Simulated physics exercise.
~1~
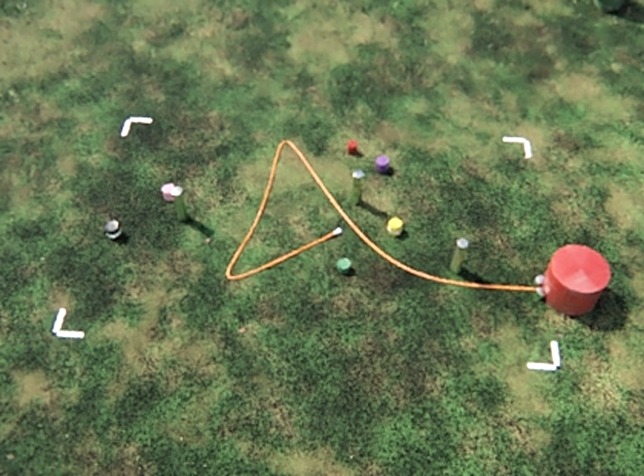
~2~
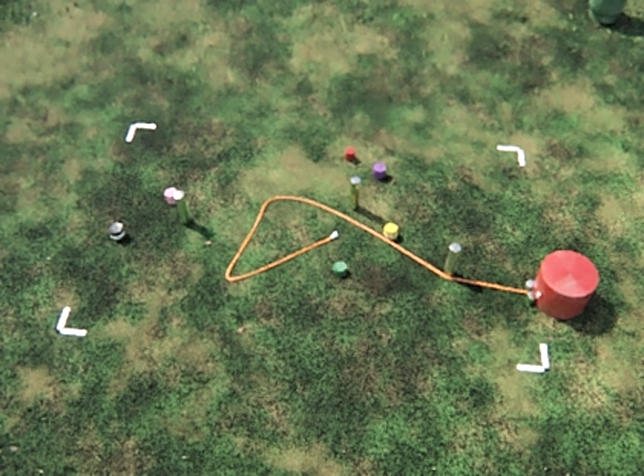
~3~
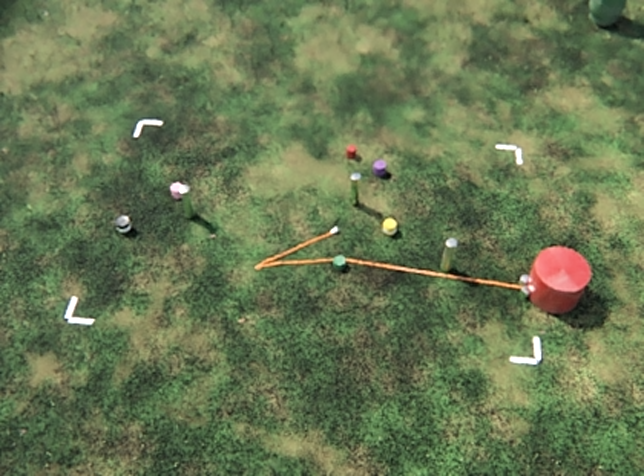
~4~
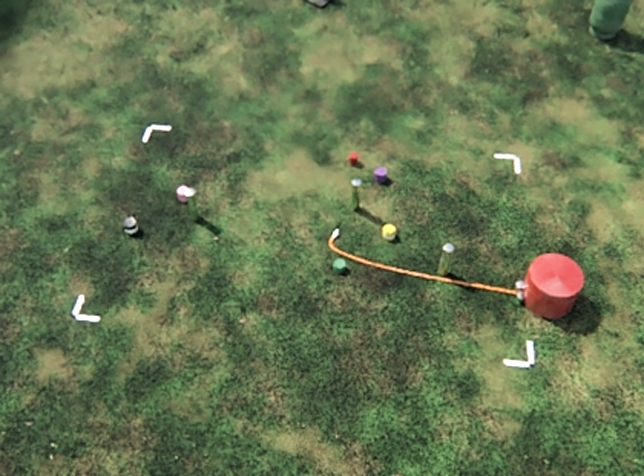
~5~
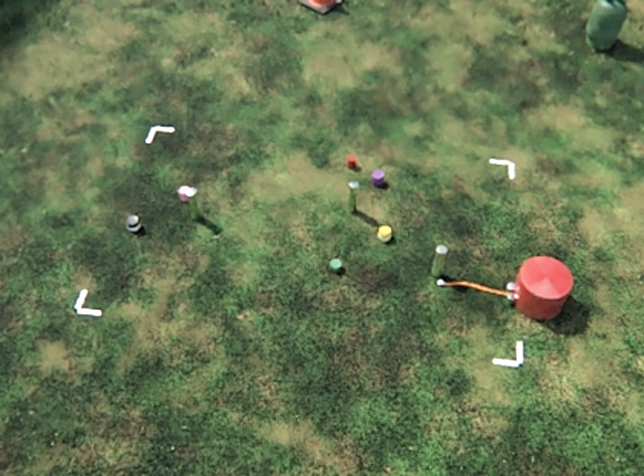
An orange lead is drawn right across the grass toward a red reel, stopping just short.
